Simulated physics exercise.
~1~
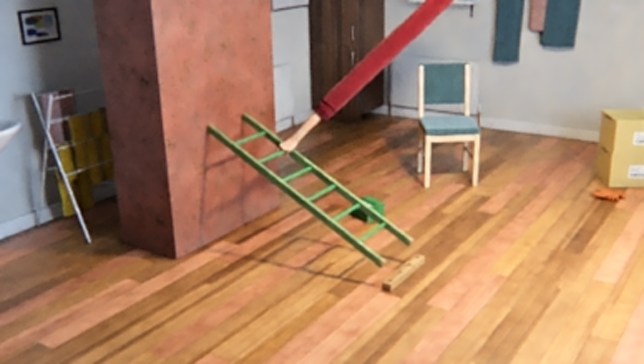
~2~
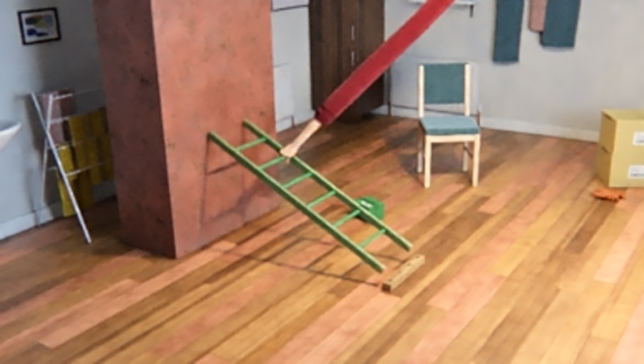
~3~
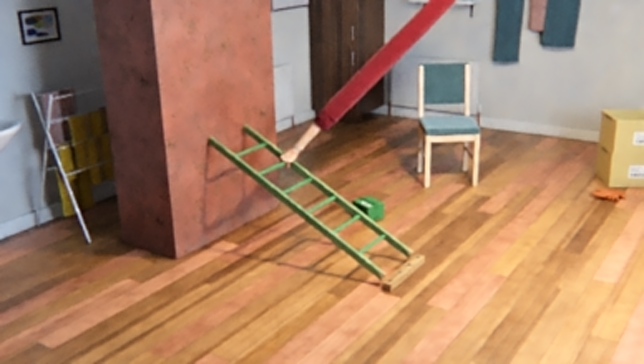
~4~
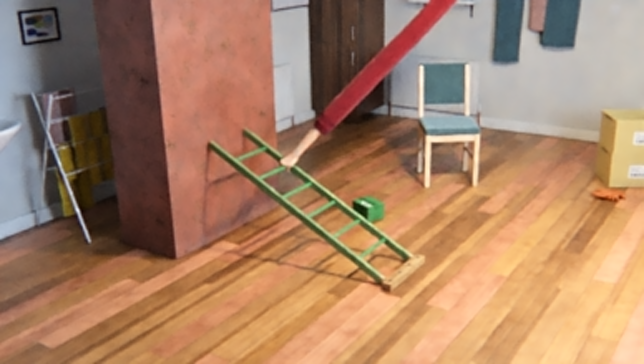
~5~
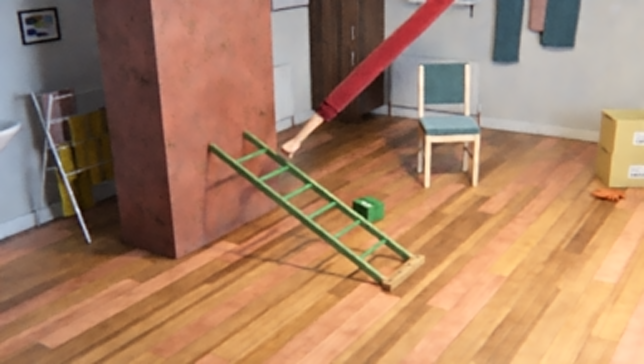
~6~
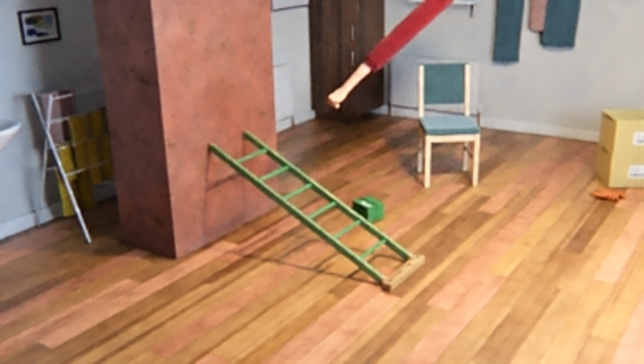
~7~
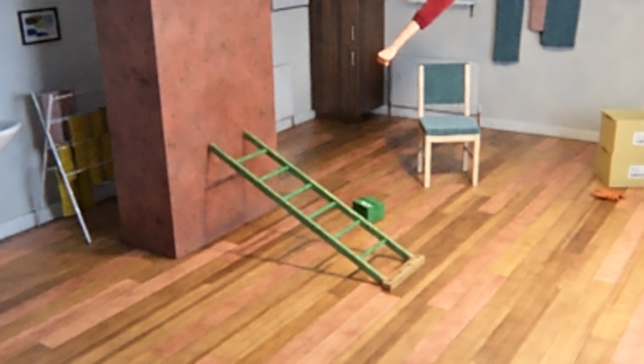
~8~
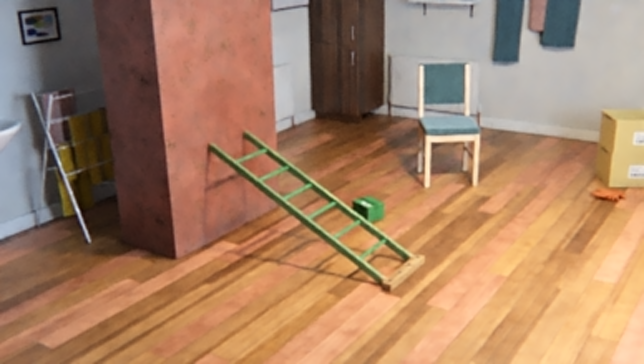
An arm in a red sleeve reaches down from the top of a room with a wooden floor, seen from slightly above, and holds a green ladder-like rack against a broad reddish-brown pillar. A wooden batten lies at the rack's foot, a small green box sits behind it, and a chair with teal padding stands farther back, with a cardboard box at the right. The hand shifts the rack slightly, settling its lower end by the batten. The fingers then let go, and the arm withdraws up and to the right, out of view. The rack stays leaning on the pillar, everything else unmoved.
